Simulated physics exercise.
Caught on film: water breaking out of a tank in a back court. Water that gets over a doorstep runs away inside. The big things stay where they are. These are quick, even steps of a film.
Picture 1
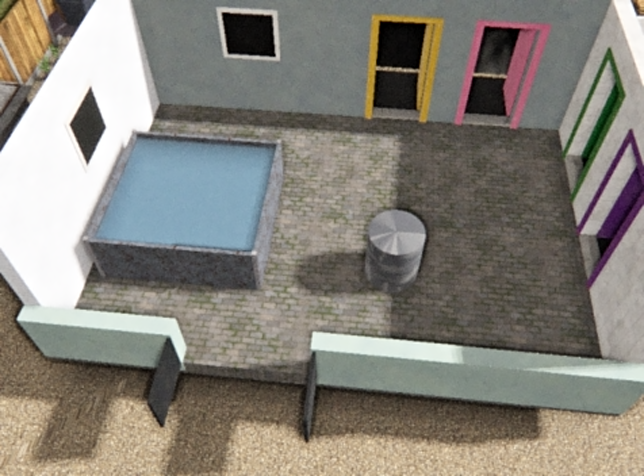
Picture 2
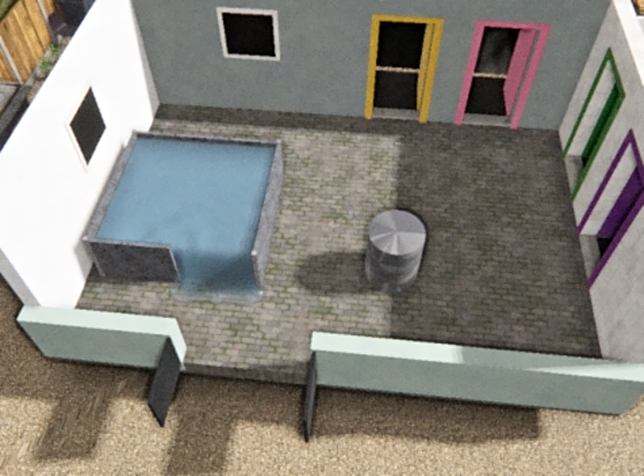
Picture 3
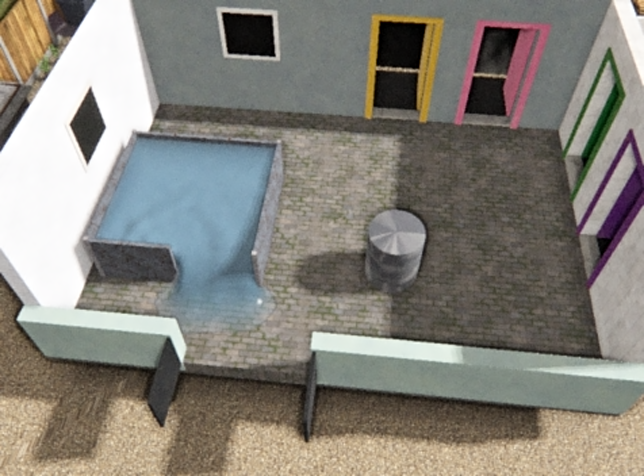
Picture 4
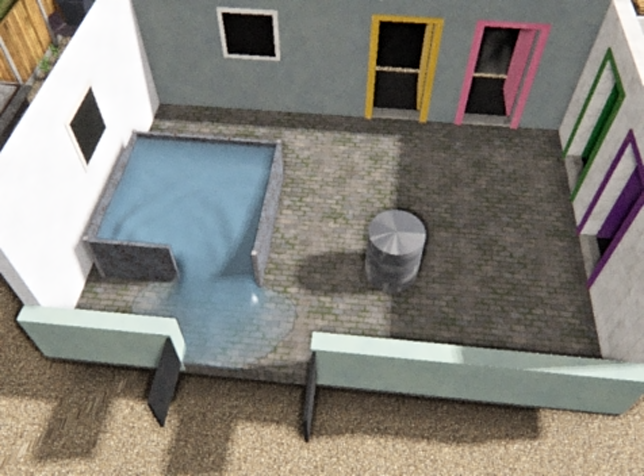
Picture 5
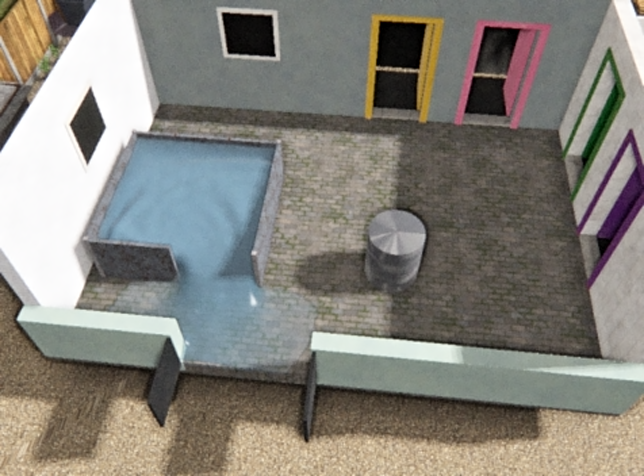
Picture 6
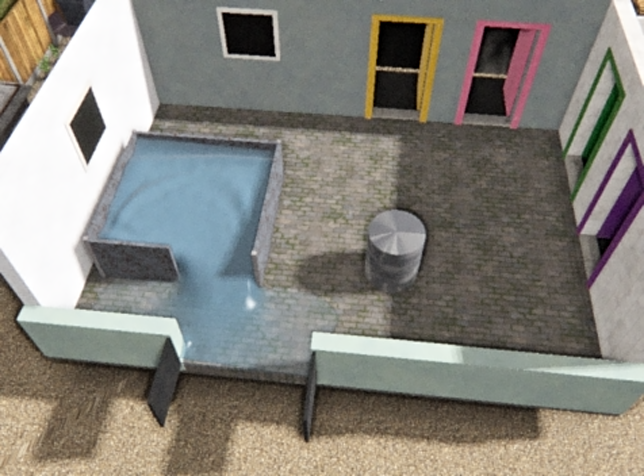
Water pours from a gap in the tank's front wall and spreads across the paving.
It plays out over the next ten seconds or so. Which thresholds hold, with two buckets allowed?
One by one: The pink door admits no more than that; the yellow door admits no more than that; the green door admits no more than that; the purple door admits no more than that.
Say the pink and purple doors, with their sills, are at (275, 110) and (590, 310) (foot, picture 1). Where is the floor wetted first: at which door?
First comes the purple one.
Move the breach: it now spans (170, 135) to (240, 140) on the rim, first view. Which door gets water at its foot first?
That is the yellow door.
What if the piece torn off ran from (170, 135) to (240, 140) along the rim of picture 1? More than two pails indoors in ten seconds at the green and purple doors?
One by one: The green one is over, the purple one lets more in.
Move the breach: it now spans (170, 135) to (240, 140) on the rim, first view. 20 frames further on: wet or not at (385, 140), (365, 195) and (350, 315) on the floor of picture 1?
As listed: Flooded, under water, dry.
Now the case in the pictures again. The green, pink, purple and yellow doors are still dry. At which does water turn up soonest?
That is the purple-painted one.
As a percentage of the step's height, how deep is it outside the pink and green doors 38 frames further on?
In turn 0 and 0 per cent.
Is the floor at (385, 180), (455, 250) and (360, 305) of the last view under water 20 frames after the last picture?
In that order: Dry, not flooded, dry.
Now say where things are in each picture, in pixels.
The first frame shows still water in the tank at (190, 191).
In the second frame, the front is at (263, 291), out from the gap at (217, 273).
In the third frame, water pours out at (217, 274) and has run to a hidden place.
In the fourth frame, water pours out at (218, 275) and has run to a hidden place.
In the fifth frame, water pours out at (217, 275) and has run to a hidden place.
In the sixth frame, the front is at a hidden place, out from the gap at (217, 275).
A moment on, water covers 15 % of the floor; the pink door not reached, the yellow door not reached, the green door not reached, the purple door not reached.
Next, water covers 20 % of the floor; the pink door not reached, the yellow door not reached, the green door not reached, the purple door not reached.
Then, water covers 25 % of the floor; the pink door not reached, the yellow door not reached, the green door not reached, the purple door not reached.
Later, water covers 40 % of the floor; the pink door not reached, the yellow door not reached, the green door not reached, the purple door wet at the sill, nothing in.
In the end, water covers 55 % of the floor; the pink door not reached, the yellow door wet at the sill, nothing in, the green door not reached, the purple door wet at the sill, nothing in.
